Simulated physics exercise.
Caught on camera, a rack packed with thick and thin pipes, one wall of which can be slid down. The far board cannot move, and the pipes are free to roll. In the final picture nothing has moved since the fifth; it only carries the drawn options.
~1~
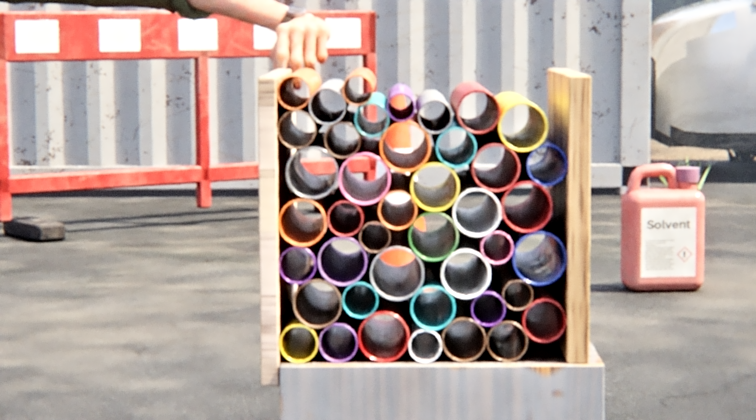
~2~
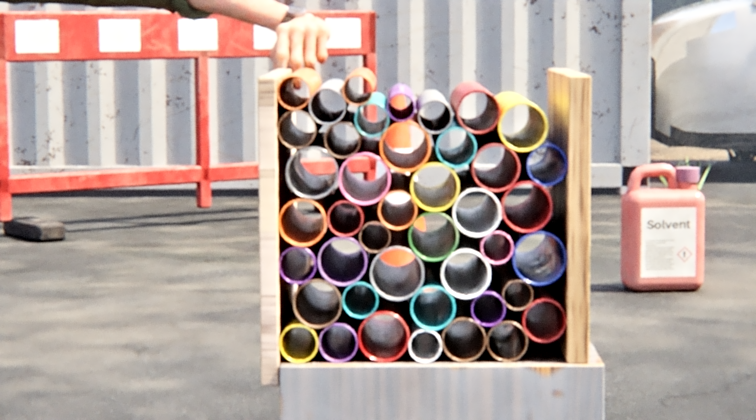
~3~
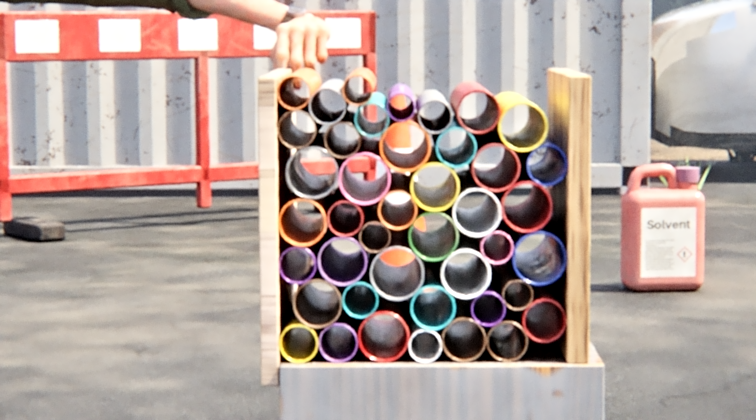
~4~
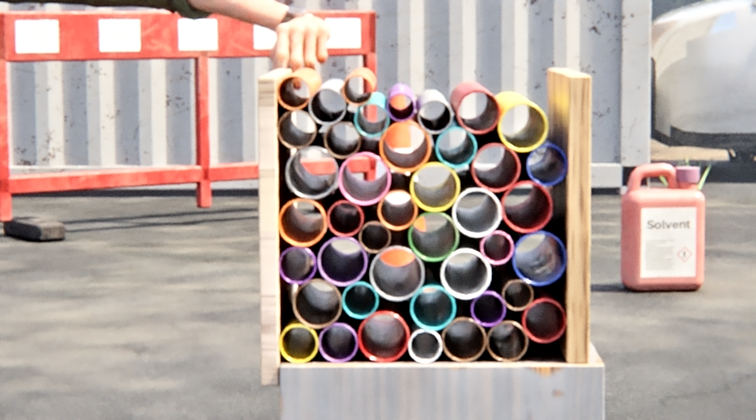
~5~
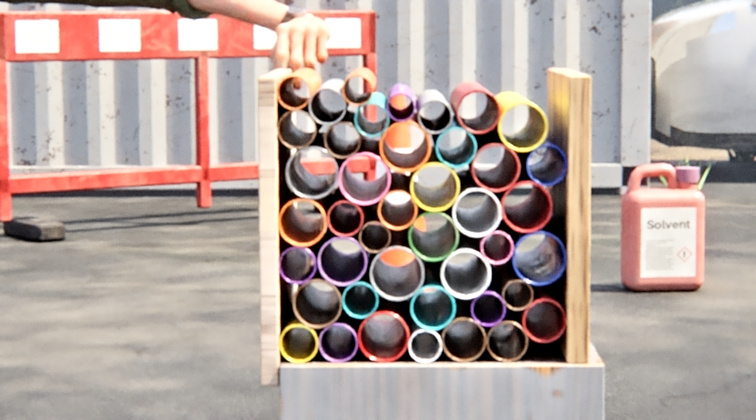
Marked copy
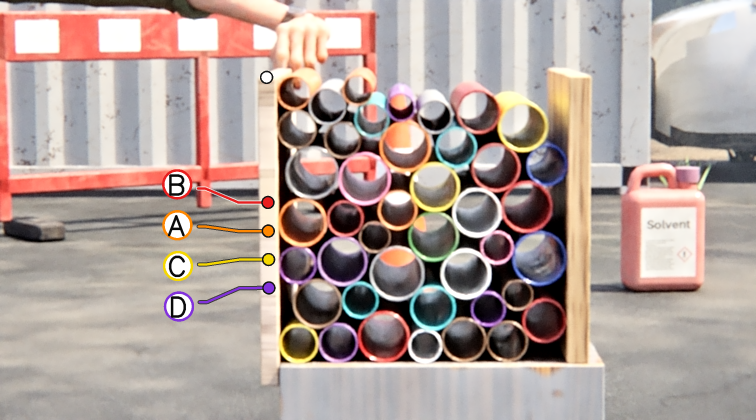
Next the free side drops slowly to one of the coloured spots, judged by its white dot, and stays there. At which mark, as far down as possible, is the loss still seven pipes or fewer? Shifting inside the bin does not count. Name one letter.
The last mark within the limit is A.
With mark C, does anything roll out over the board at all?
Yes.
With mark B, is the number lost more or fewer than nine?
Fewer than nine.
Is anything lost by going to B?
At B: Yes.
On the marked copy, A at (268, 231); B at (268, 203); C at (268, 260); D at (269, 288); the white dot at (266, 77).
With A. Early on, top of the board (277, 145).
Further on, top of the board (278, 223).
At the end, top of the board (278, 230), six out over the board.
As for the rest, B six out over the board; C more than seven out over the board; D more than seven out over the board.
